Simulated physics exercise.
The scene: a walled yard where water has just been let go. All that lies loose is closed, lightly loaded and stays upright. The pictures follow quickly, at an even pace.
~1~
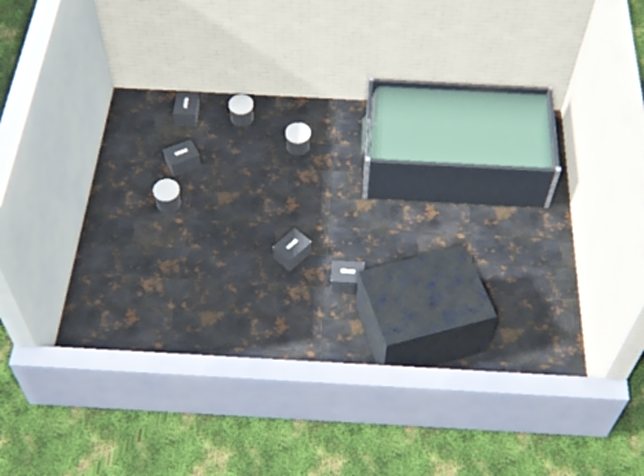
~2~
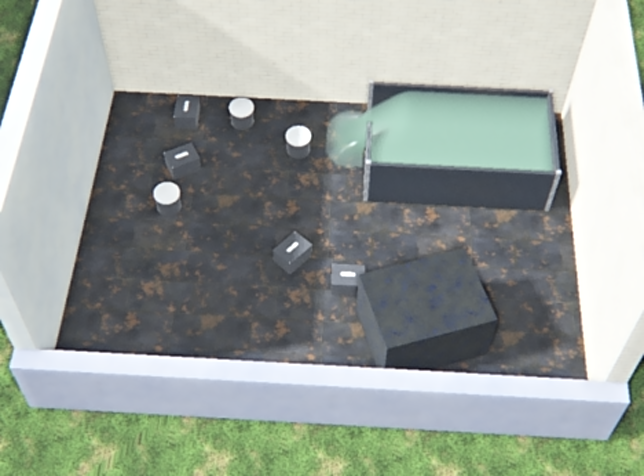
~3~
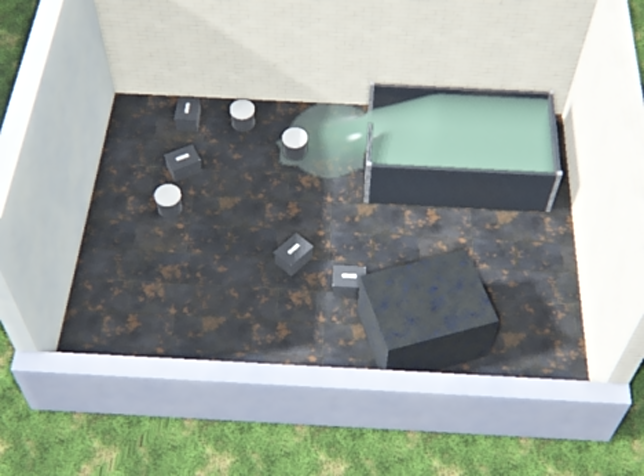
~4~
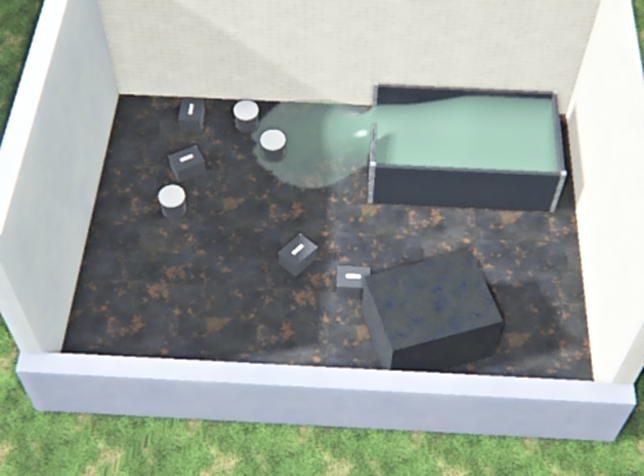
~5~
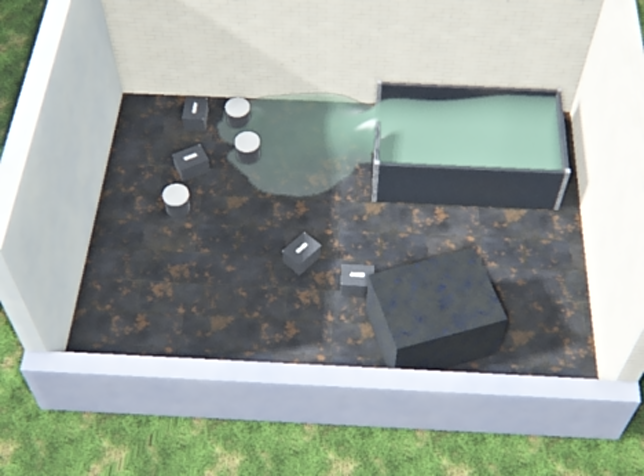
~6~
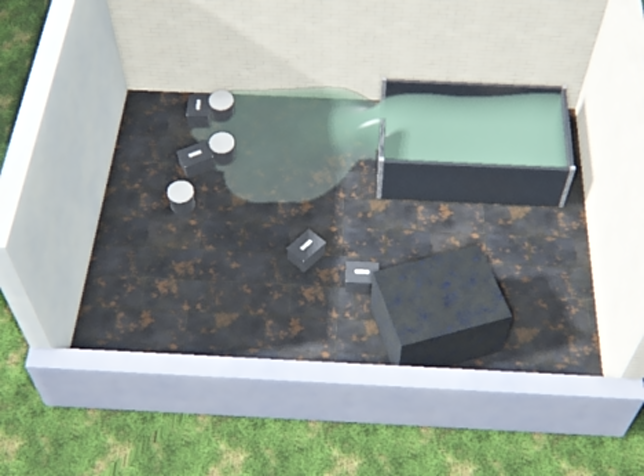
Greenish water pours left from a tank across the yard and pushes two white-topped pails left.
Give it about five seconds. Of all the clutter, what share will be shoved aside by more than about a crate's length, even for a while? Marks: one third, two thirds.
That comes to two thirds or more.
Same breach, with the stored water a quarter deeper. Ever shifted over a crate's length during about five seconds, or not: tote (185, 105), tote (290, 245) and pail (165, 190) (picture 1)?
In that order: Moved that far, no, swept aside.
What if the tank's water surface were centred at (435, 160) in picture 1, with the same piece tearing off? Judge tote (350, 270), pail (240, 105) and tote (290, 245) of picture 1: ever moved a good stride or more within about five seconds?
One after the other: Not that far, yes, not that far.
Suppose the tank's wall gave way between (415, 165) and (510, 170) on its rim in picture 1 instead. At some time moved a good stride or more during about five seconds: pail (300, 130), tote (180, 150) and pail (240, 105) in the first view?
As listed: No, less than that, not that far.
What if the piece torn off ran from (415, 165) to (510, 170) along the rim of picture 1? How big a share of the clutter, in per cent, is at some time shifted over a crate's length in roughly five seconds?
About 40 per cent.
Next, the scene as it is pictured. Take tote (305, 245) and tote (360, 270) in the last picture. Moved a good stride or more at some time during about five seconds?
One after the other: Short of that, never so far.
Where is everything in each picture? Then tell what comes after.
In the first picture, a pail at (298, 132) rests on the ground; a pail at (241, 104), on the bottom; 0 of 7 have shifted.
In the second picture, a pail at (298, 136), on the bottom; a pail at (241, 107) rests on the ground; 0 of 7 have shifted.
In the third picture, a pail at (295, 137) rests on the ground, close to its start; a pail at (242, 109), on the bottom; 1 of 7 have shifted.
In the fourth picture, a pail at (273, 139), on the bottom, a stride from its start; a pail at (246, 109), on the bottom; 1 of 7 have shifted.
In the fifth picture, a pail at (247, 141), on the bottom, a stride from its start; a pail at (237, 107) rests on the ground, close to its start; 2 of 7 have shifted.
In the sixth picture, a pail at (222, 142), on the bottom, a stride from its start; a pail at (221, 100), on the bottom, a stride from its start; 2 of 7 have shifted.
A moment on, 2 of 7 are well off their spots; 2 afloat.
Next, 5 of 7 are well off their spots; 4 afloat.
Later, 5 of 7 are well off their spots; 5 afloat.
In the end, 5 of 7 are well off their spots, and 5 have been at some point; 5 afloat.
